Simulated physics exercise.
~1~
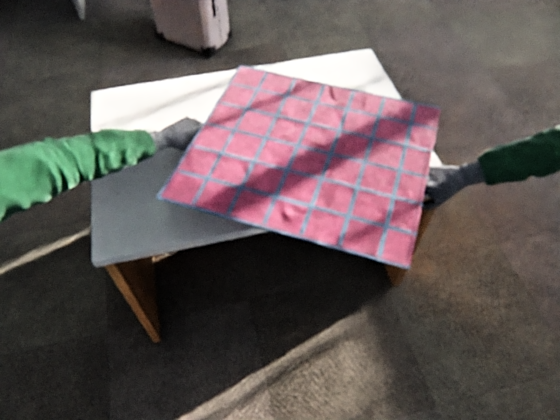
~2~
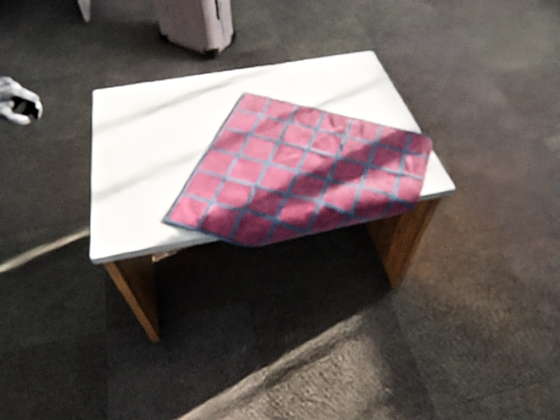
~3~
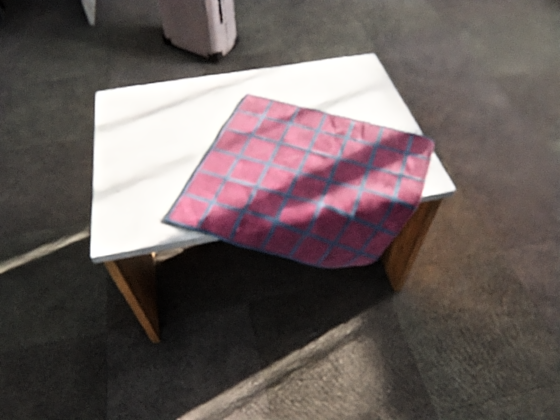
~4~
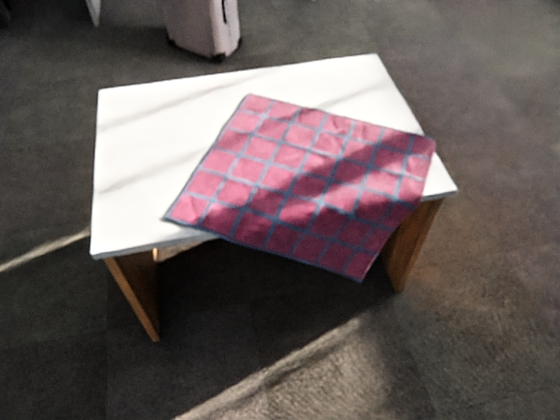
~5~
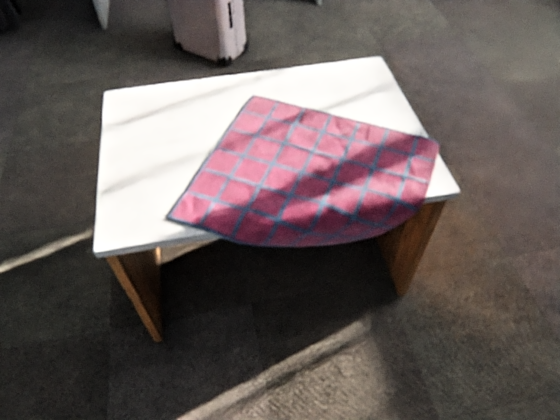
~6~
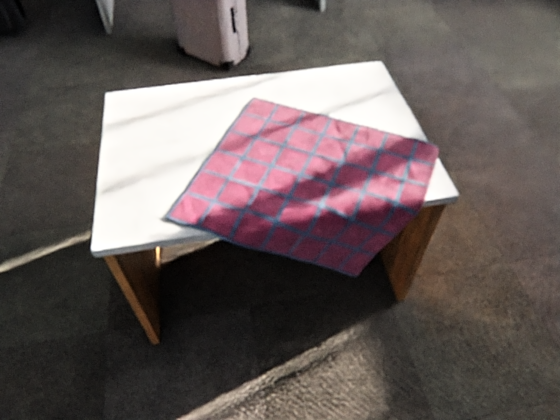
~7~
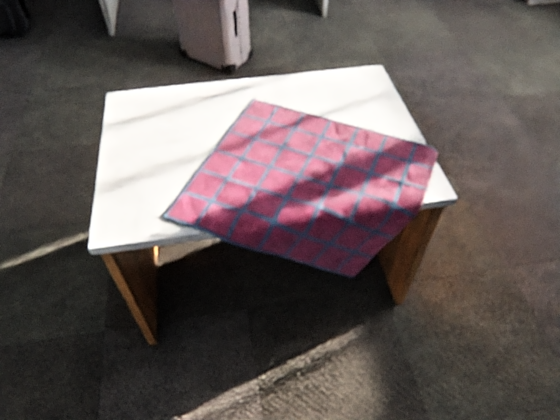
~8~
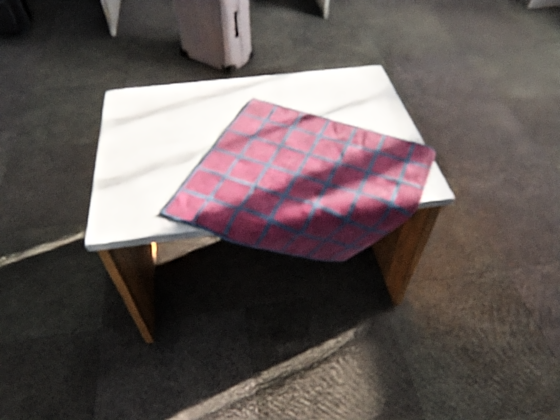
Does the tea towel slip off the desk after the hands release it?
No, the tea towel stays on the desk, with most of it resting on the white top and one corner hanging over the front edge.
